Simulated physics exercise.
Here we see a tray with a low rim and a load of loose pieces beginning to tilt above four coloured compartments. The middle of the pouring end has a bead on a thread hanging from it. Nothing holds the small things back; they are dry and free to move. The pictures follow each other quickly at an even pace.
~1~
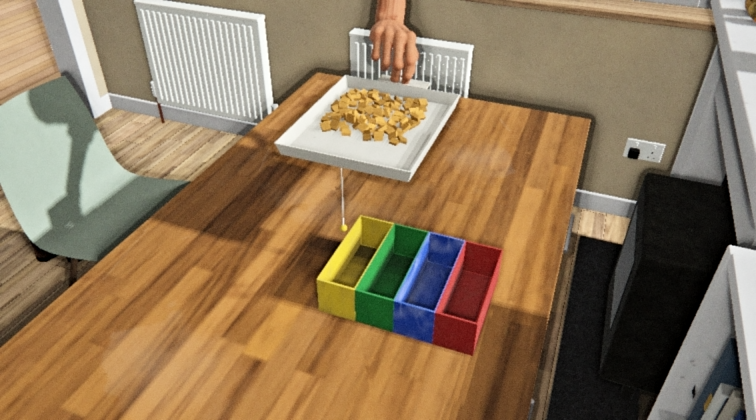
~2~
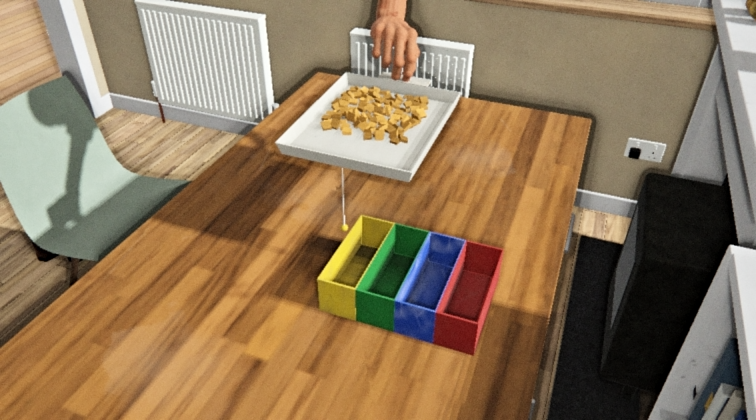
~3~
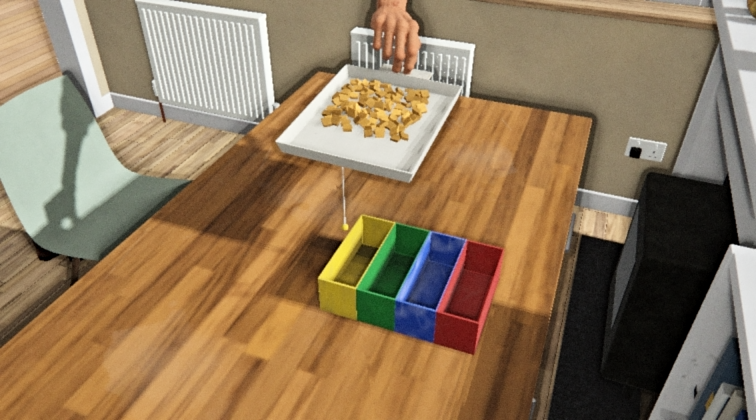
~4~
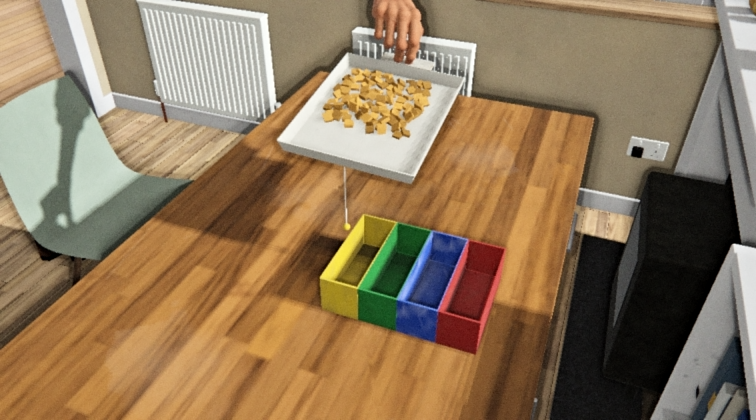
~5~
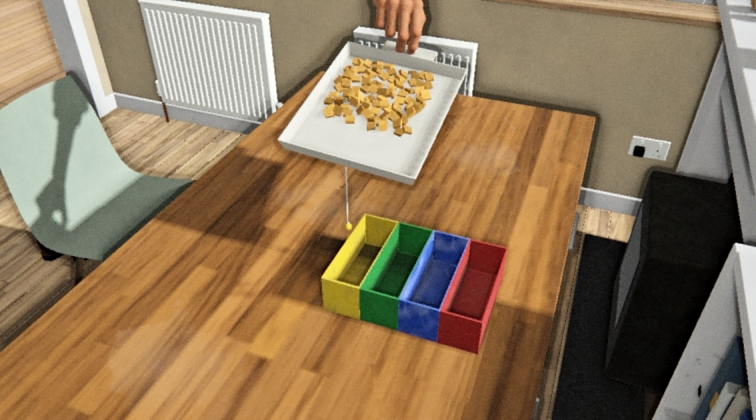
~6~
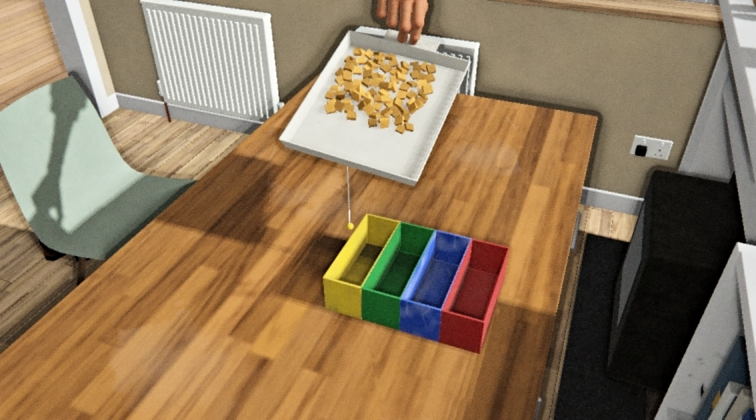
In this clip, a hand at the far side of a white tray of loose cereal squares gradually raises that edge, tilting the tray toward its near right corner, above a table holding yellow, green, blue and red compartments.
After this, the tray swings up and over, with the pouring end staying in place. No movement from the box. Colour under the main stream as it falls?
Green, I would say.
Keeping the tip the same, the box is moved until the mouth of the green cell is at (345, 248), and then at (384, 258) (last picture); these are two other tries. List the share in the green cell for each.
Around 20 and then 60 per cent.
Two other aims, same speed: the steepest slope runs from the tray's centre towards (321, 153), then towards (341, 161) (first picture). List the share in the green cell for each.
The first try gives close to 0 per cent, the second close to 10 per cent.
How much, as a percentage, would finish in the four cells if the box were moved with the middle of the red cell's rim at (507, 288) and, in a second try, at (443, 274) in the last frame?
In order: 80 percent, then 100 percent.
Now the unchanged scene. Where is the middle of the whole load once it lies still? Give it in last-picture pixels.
The centre ends up roughly at (392, 291).
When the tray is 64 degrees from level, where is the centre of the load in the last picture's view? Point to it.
The load is centred near (384, 165).
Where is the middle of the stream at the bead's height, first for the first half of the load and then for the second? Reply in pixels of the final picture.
Earlier portion about (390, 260); later portion about (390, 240).
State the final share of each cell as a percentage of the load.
Yellow cell: 20 per cent; green cell: 60 per cent; blue cell: 10 per cent; red cell: 0 per cent.
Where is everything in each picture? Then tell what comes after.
The first frame shows corners of the pouring end at (280, 142) and (409, 169), level; middle of the load at (378, 113), cereal squares; bead on its thread at (343, 228); yellow cell at (336, 297); green cell at (374, 308); blue cell at (414, 319); red cell at (455, 331).
The second frame shows corners of the pouring end at (281, 141) and (409, 169), level; middle of the load at (379, 111).
The third frame shows corners of the pouring end at (281, 140) and (410, 170), tipped barely, lowest at the right corner; middle of the load at (379, 106).
The fourth frame shows corners of the pouring end at (282, 139) and (411, 172), tipped a little, lowest at the right corner; middle of the load at (381, 99).
The fifth frame shows corners of the pouring end at (283, 138) and (413, 174), tipped a little, lowest at the right corner; middle of the load at (382, 93).
The sixth frame shows corners of the pouring end at (285, 137) and (414, 177), tipped clearly, lowest at the right corner; middle of the load at (384, 86); yellow cell at (343, 295); green cell at (381, 306); blue cell at (420, 317); red cell at (461, 329).
Soon, tray tipped steeply; most on the tray; a small part falling or outside the box.
A while on, tray tipped past a quarter turn; about half on the tray; about a third in the green cell; a small part in the yellow cell; a small part in the blue cell; a stray few falling or outside the box.
Towards the end, tray tipped past a quarter turn; about two thirds in the green cell; about a quarter in the yellow cell; a small part in the blue cell; a small part falling or outside the box.
Finally, tray tipped past a quarter turn; about two thirds in the green cell; about a quarter in the yellow cell; a small part in the blue cell; none in the red cell; a small part outside the box.
